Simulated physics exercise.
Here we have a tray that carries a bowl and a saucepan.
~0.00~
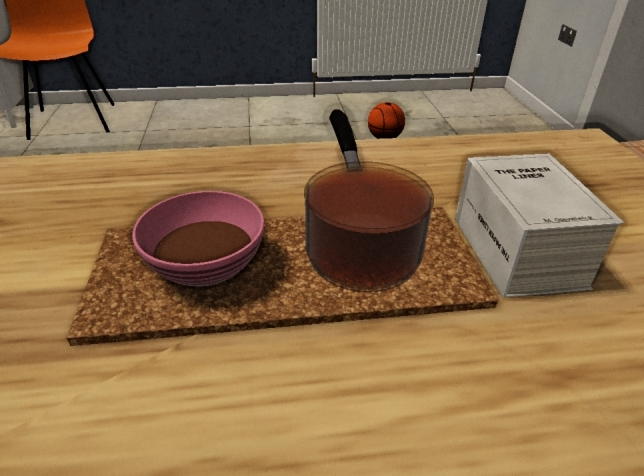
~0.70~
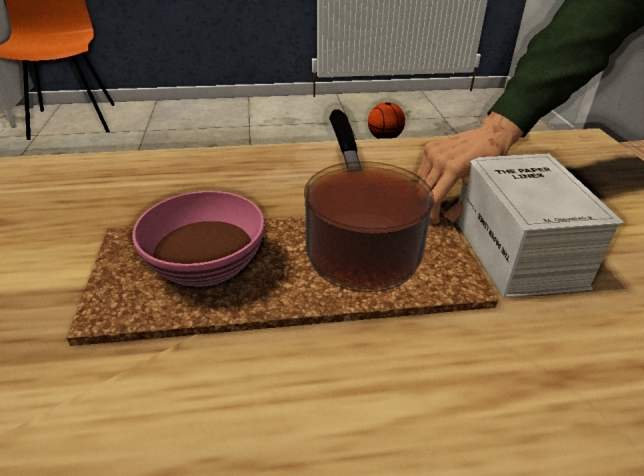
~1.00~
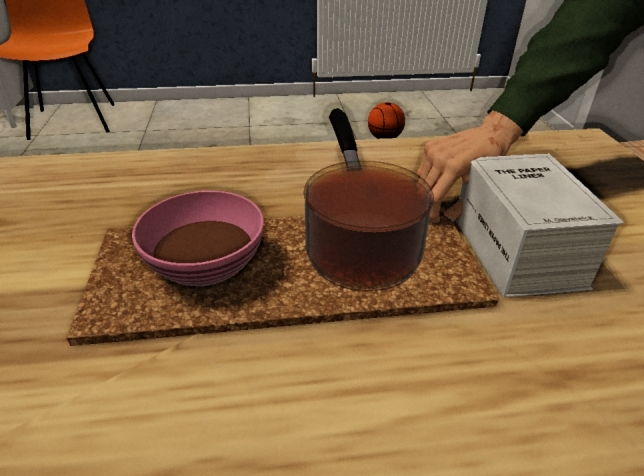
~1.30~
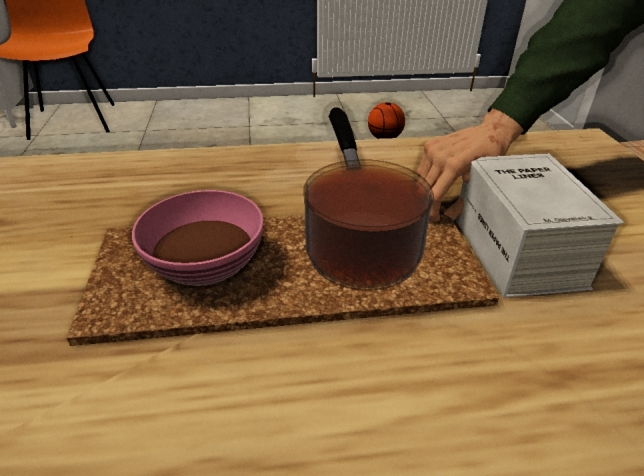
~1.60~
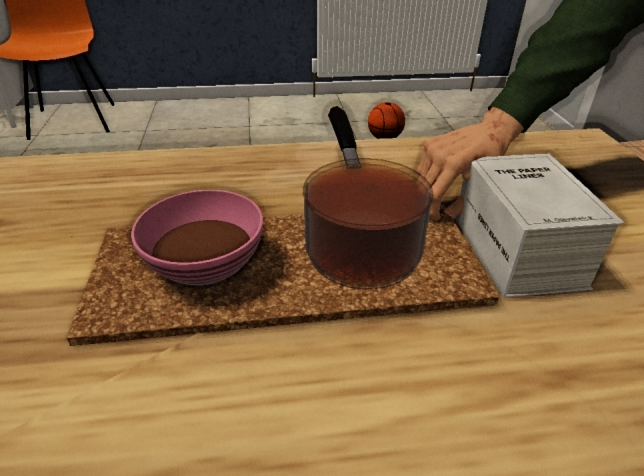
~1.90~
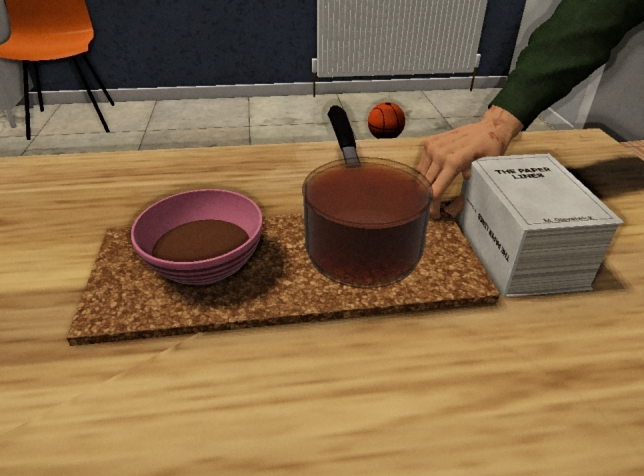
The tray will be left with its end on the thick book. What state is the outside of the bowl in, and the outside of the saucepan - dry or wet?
At the end, bowl: Tips nothing out, saucepan: Tips some out.
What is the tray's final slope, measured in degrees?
About 13°.
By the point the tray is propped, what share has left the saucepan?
Reading: Some 12 per cent.
Around 2.6 s, the tray slopes by about 7°; bowl, none is lost; saucepan, none is lost.
Around 3.4 s, the tray slopes by about 15°; bowl, none is lost; saucepan, it has lost some.
Around 4.6 s, the tray slopes by about 13°, resting on the thick book; bowl, none is lost; saucepan, it has lost some.
